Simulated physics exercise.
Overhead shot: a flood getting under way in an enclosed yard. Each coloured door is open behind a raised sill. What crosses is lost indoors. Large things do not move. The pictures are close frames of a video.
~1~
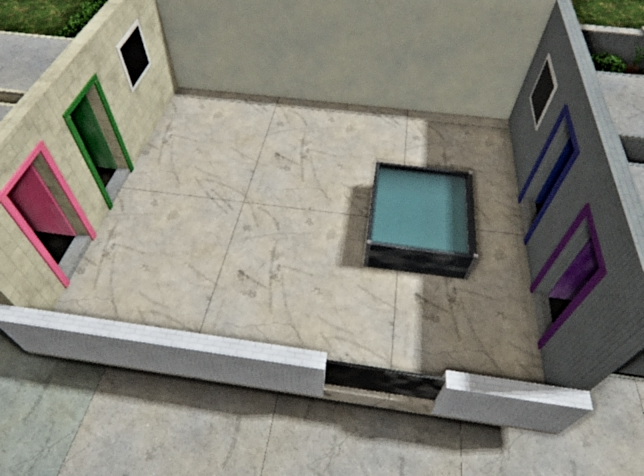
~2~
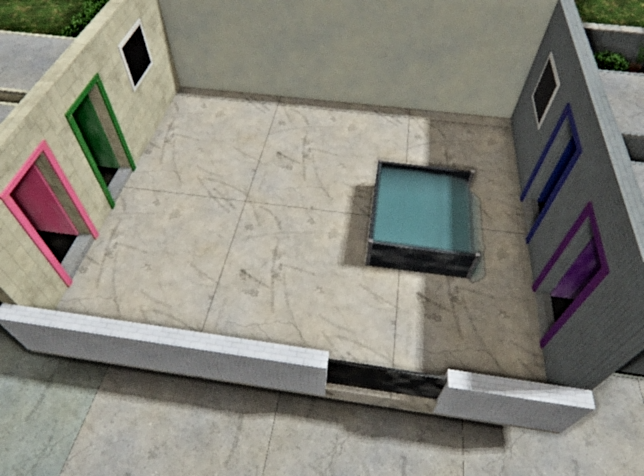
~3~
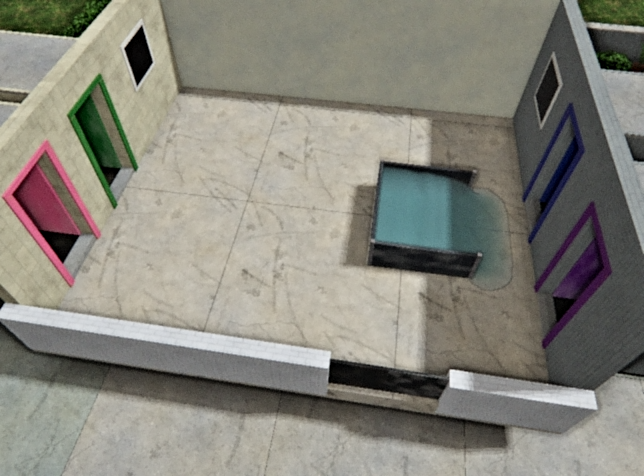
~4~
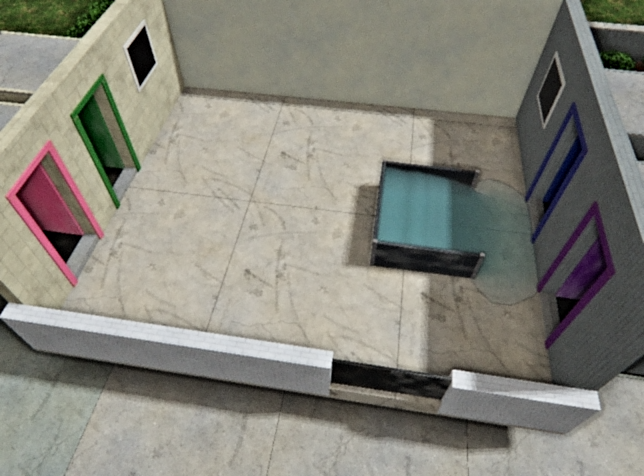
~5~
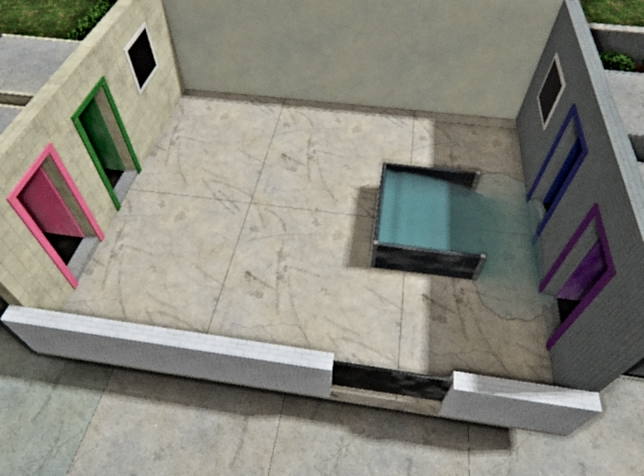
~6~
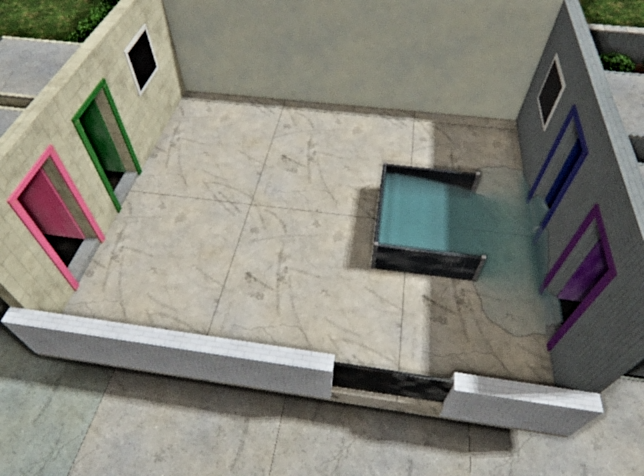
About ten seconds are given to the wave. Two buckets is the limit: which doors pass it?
Result: The green door is going to allow two buckets or less; the blue door is going to allow over two buckets; the purple door is going to allow over two buckets; the pink door is going to allow two buckets or less.
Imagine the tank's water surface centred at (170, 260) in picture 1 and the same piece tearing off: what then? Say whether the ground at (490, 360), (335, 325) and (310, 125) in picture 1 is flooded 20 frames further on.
First spot swamped, second swamped, third bare.
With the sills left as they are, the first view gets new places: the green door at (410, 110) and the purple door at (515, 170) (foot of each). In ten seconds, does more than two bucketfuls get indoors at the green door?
As it turns out, the green one stays within bounds.
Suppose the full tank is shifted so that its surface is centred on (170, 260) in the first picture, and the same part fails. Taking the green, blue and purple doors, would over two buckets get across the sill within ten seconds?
One by one: The green one falls short, the blue one falls short, the purple one overshoots it.
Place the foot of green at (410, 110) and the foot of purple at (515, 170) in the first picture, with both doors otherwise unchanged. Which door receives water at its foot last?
Answer: The pink one.
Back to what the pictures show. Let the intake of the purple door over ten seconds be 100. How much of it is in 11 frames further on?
Close to 50 %.
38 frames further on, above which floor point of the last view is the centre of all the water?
Near pixel (392, 222).
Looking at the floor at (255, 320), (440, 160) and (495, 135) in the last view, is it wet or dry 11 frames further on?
Result, as listed: Not wetted / not wetted / wetted.
A moment on, water covers 10 % of the floor; the green door not reached, the blue door far over two buckets in, the purple door under two buckets in, the pink door not reached.
Next, water covers 15 % of the floor; the green door not reached, the blue door far over two buckets in, the purple door over two buckets in, the pink door not reached.
Then, water covers 30 % of the floor; the green door not reached, the blue door far over two buckets in, the purple door far over two buckets in, the pink door not reached.
Later, water covers 65 % of the floor; the green door not reached, the blue door far over two buckets in, the purple door far over two buckets in, the pink door not reached.
In the end, water covers 90 % of the floor; the green door wet at the sill, nothing in, the blue door far over two buckets in, the purple door far over two buckets in, the pink door wet at the sill, nothing in.
